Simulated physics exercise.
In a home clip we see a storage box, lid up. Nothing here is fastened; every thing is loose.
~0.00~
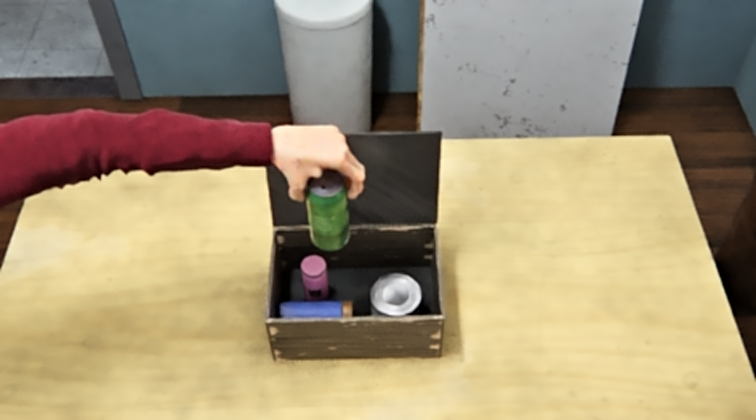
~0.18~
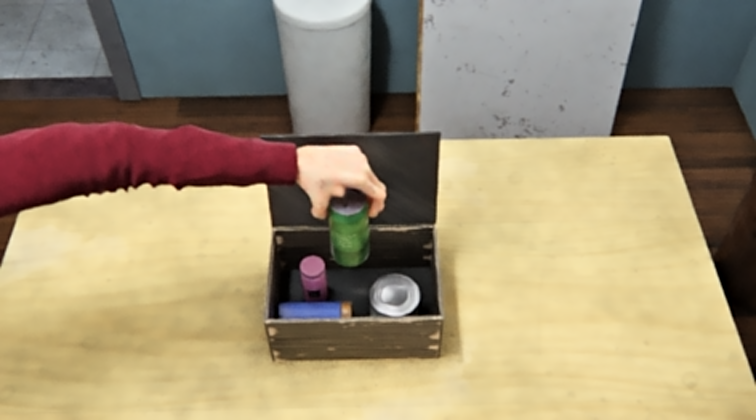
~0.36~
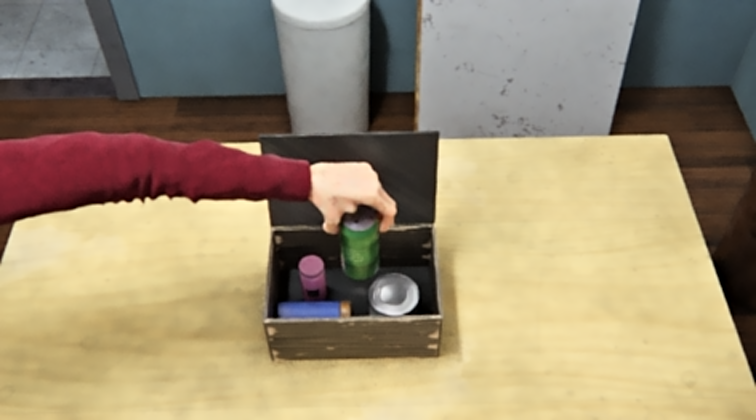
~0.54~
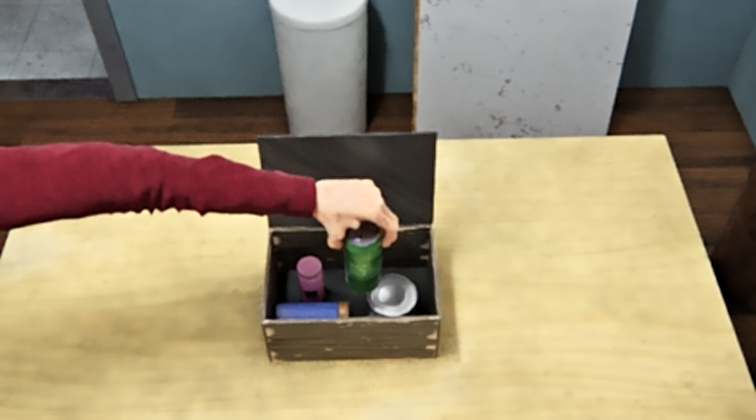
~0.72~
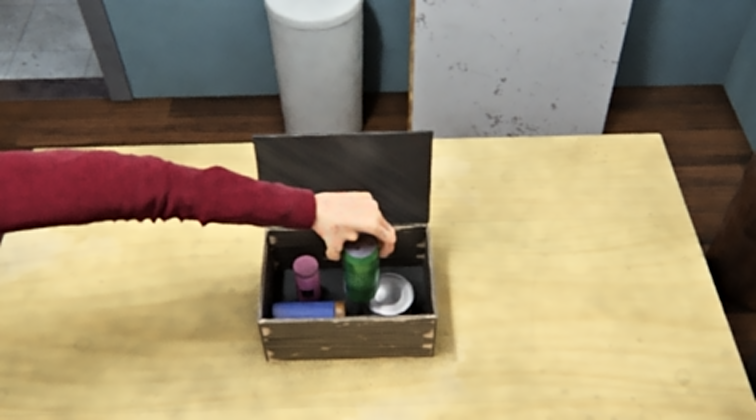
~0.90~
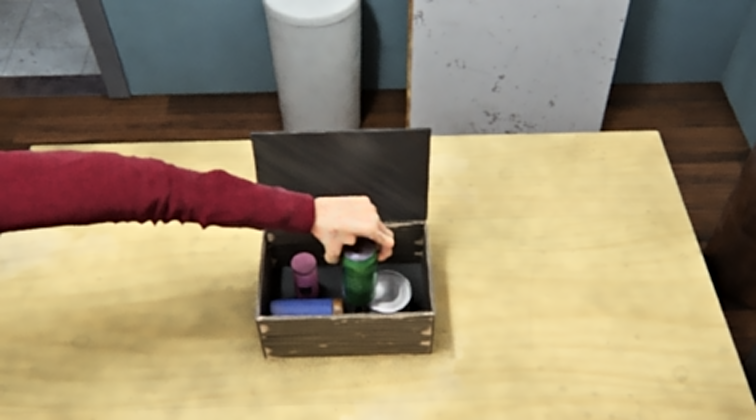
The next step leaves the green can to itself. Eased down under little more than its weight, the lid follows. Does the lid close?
Yes.
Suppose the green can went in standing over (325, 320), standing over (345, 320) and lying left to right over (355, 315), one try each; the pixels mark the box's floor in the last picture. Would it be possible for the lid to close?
So, first it won't go down, then it goes down fine, and finally it goes down fine.
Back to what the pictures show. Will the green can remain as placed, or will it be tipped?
It ends up tilted.
After 1.70 s, lid starting down; green can on its side near (314, 326); blue shaker rolled about its own width; pink shaker slid a little.
After 2.60 s, lid 46° above the rim; green can on its side near (314, 326); blue shaker rolled about its own width; pink shaker slid about its own width.
At rest (3.4 s), lid shut; tipped over in the box, green can; the other 3 in place. Seen from the same camera at the end, green can near (314, 326).
